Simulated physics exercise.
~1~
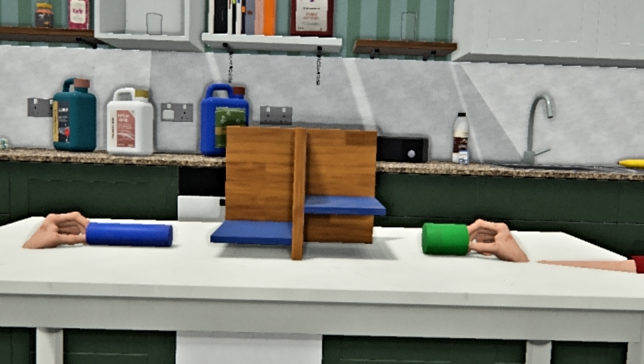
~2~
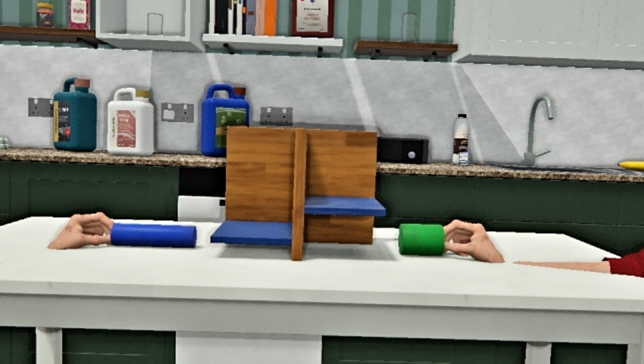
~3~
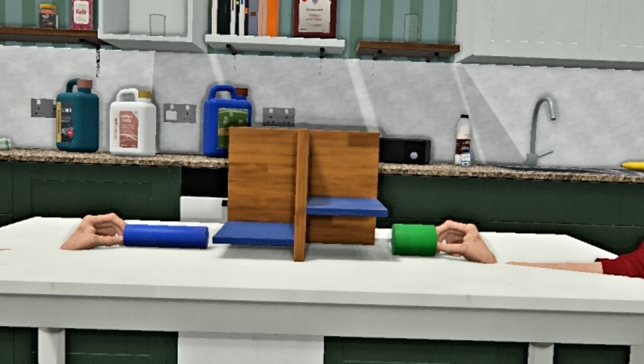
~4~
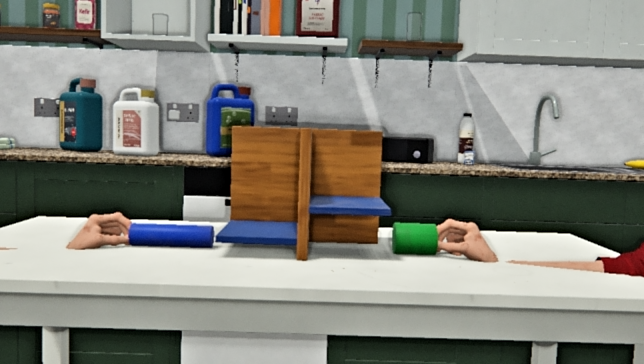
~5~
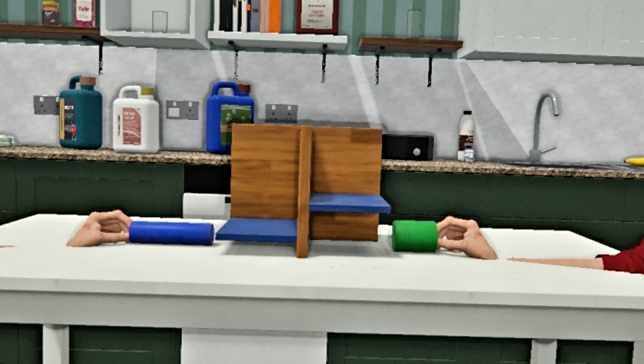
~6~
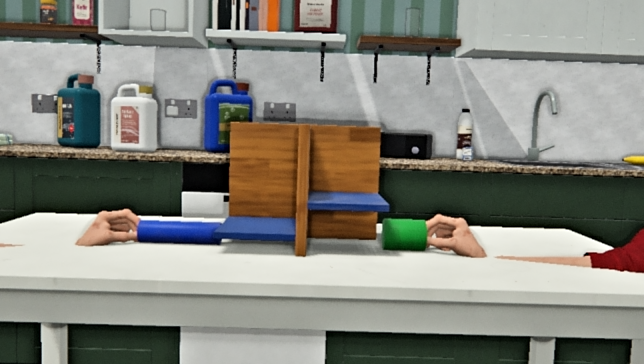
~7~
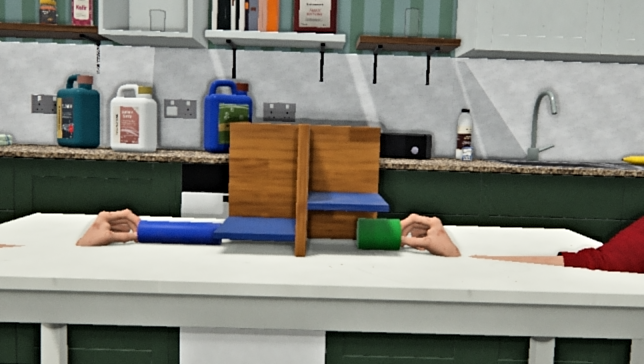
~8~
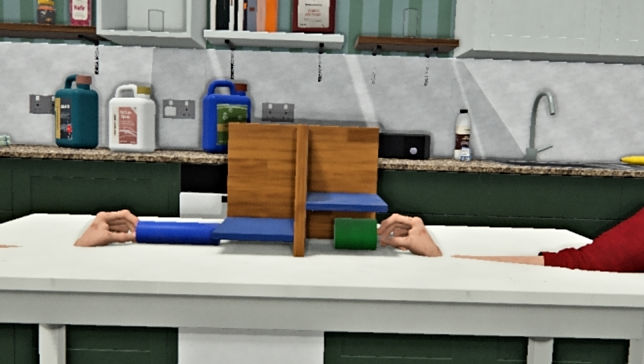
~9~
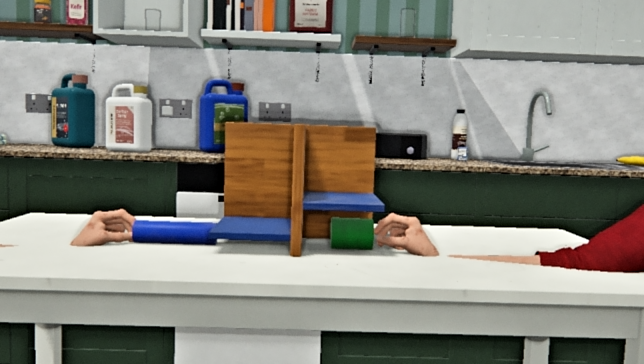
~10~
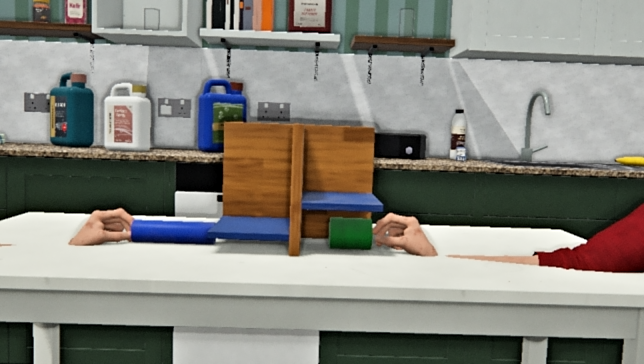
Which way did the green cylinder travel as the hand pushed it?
The green cylinder moved to the left, going in under the blue shelf on the right side of the rack.
Two hands pushed cylinders lying on their sides toward a low wooden rack from opposite ends. The blue one stopped against the edge of the left shelf, then the green one slid in beneath the right shelf and stayed there.
